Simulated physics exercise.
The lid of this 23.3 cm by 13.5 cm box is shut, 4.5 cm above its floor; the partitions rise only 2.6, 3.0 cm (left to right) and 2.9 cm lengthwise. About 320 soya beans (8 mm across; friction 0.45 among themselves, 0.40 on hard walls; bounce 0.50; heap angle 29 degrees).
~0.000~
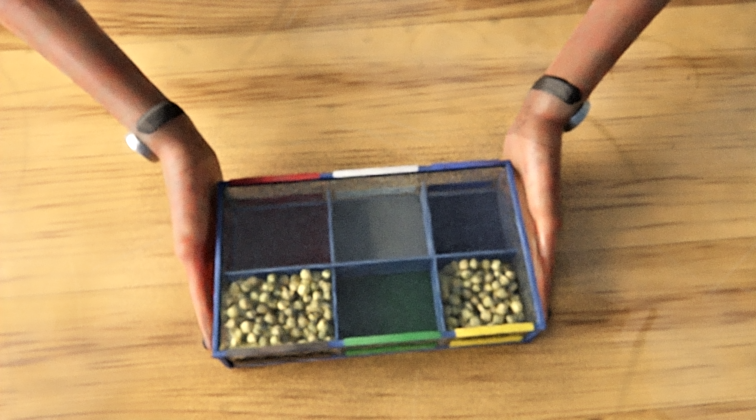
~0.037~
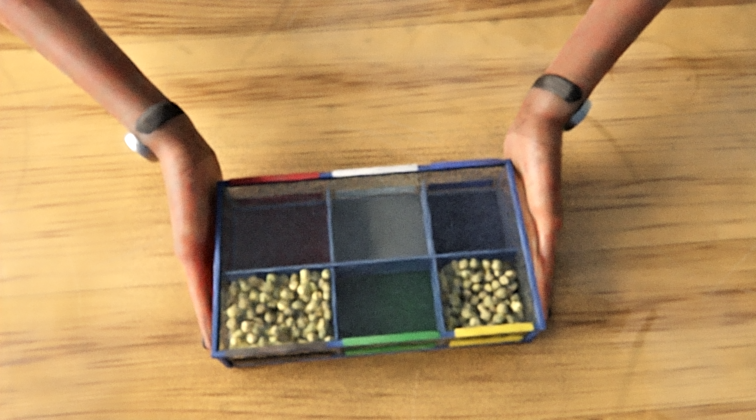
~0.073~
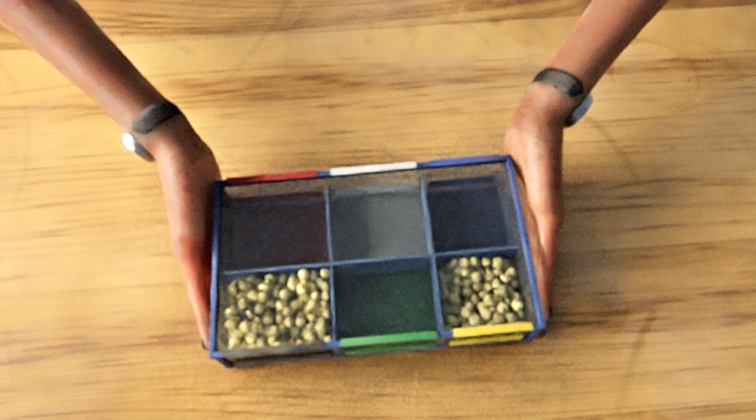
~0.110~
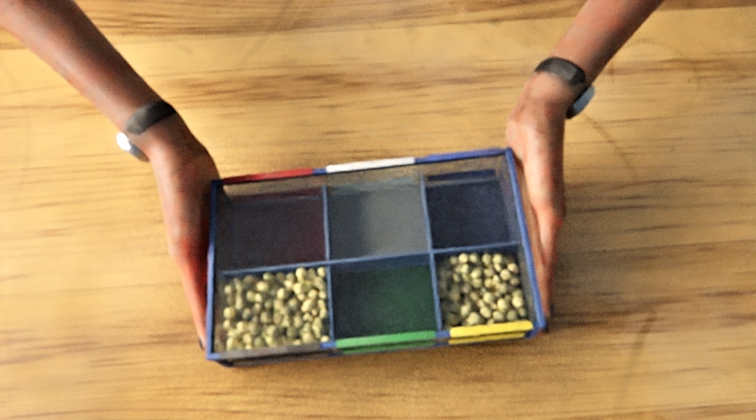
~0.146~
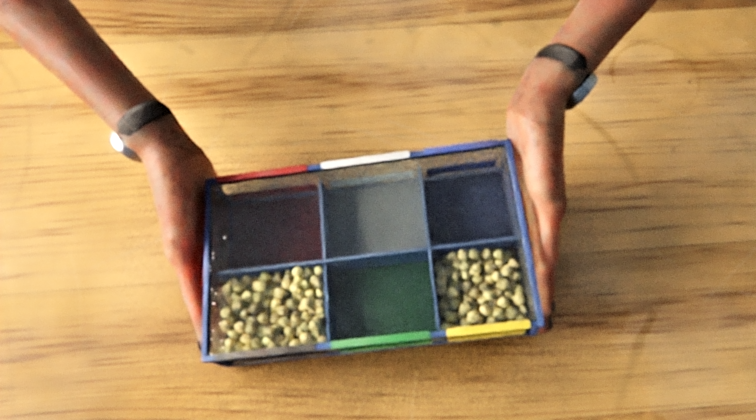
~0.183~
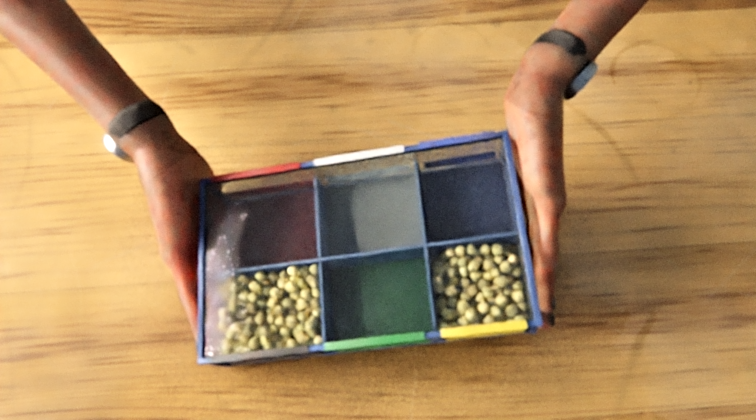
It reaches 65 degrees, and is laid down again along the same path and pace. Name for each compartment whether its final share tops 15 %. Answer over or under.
Red compartment: Under; blue compartment: Under; green compartment: Under; yellow compartment: Over; white compartment: Under; black compartment: Over.
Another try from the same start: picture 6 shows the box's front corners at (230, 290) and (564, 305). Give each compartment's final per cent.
Red 0, blue 5, green 10, yellow 35, white 10, black 40.
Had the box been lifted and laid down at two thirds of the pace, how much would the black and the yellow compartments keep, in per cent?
Black 60, yellow 35.
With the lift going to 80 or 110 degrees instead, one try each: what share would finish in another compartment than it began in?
Some 5 and 10 per cent.
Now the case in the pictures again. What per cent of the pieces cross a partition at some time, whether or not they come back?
Roughly 5 per cent.
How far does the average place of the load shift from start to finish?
About 1.5 cm.
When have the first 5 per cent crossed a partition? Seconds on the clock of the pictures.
Near 0.85 s.
After 0.74 s, tilt 65 degrees; yellow 40 %, black 60 %.
After 1.12 s, tilt 27 degrees; green 5 %, yellow 35 %, black 60 %.
After 1.58 s, tilt 0 degrees; green 5 %, yellow 35 %, black 60 %.
By 2.2 s all is still; red 0 %, blue 0 %, green 5 %, yellow 35 %, white 0 %, black 60 %.
